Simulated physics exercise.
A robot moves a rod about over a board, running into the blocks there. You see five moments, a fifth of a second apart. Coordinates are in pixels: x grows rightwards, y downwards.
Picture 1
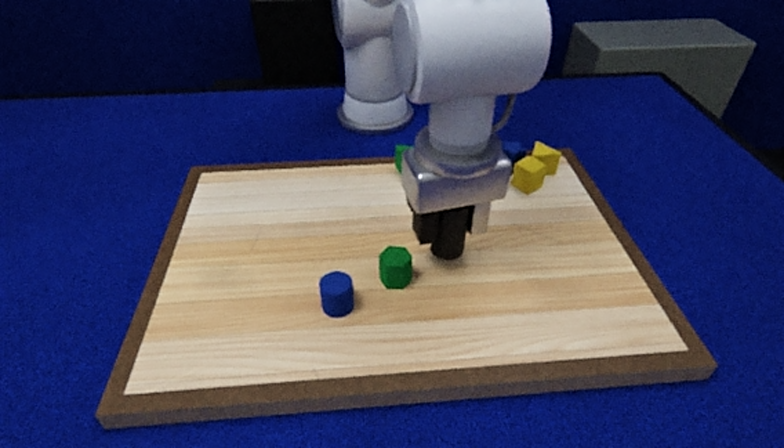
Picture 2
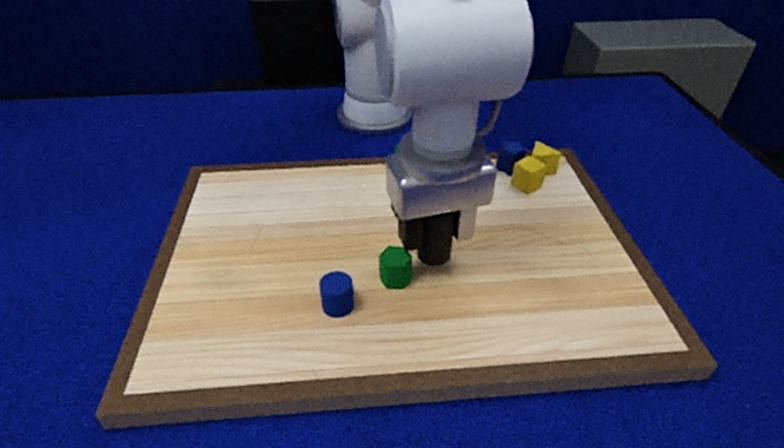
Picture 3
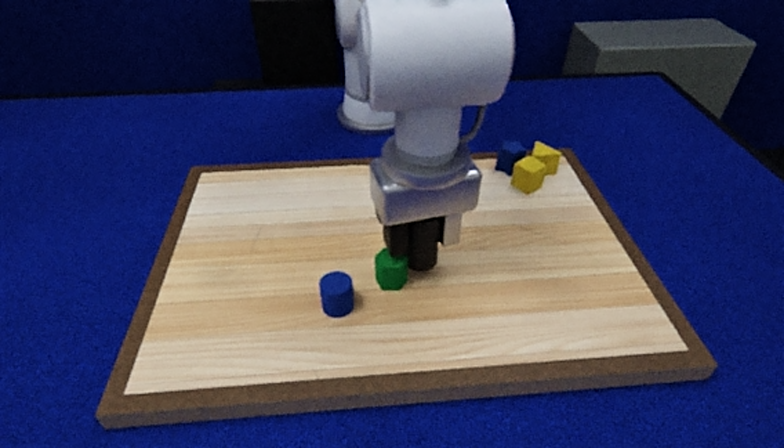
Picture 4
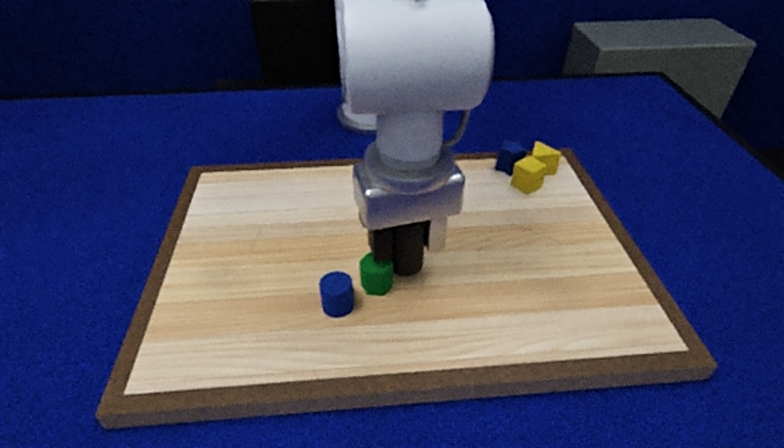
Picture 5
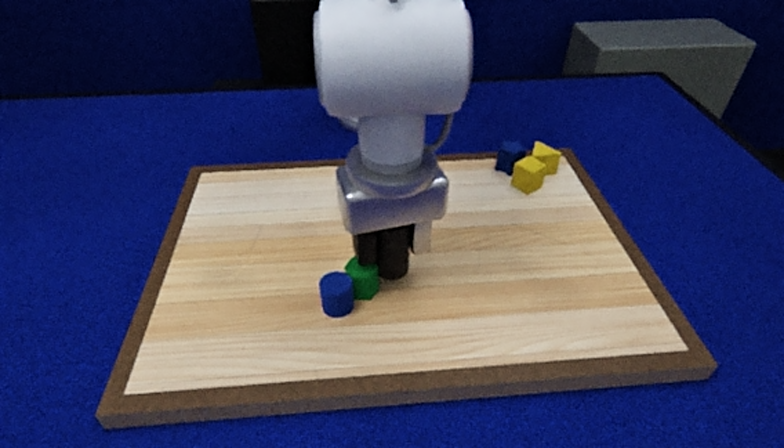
A white robot arm holding a dark rod reaches over a pale wooden board with a brown rim on a blue-covered table, seen from a fixed raised view in front. A blue disc and a green hexagonal block sit left of the rod, with yellow and dark blue blocks at the far right. The arm moves left and slightly nearer, pushing the green block left beside the unmoving blue disc.
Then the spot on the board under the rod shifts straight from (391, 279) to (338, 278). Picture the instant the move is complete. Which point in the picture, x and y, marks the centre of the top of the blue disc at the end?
That would be at about pixel (307, 300).
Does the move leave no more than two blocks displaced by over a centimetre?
Yes, that is how it ends up.
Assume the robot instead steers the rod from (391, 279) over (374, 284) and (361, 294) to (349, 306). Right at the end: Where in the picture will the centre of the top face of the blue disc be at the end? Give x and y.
So, by the moment the path ends, you'll find the top centre of the blue disc at (282, 307).
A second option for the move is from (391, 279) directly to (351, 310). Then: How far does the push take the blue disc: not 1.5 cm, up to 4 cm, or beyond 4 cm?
Above 4 cm.
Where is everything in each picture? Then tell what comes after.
In the first picture, rod tip at (447, 249); block tops, blue disc at (336, 282); green hexagonal block at (396, 255).
In the second picture, rod at (434, 254); blocks unchanged.
In the third picture, rod at (420, 260); green hexagonal block at (391, 257).
In the fourth picture, rod at (406, 264); green hexagonal block partly hidden.
In the fifth picture, rod at (391, 268); blue disc at (336, 282); green hexagonal block partly hidden.
What follows on the original path. Halfway along, rod at (364, 268); blue disc at (317, 292); green hexagonal block at (335, 271), turned 30° anticlockwise.
At the end, rod at (337, 267); blue disc at (307, 300); green hexagonal block at (312, 276), turned 60° anticlockwise.
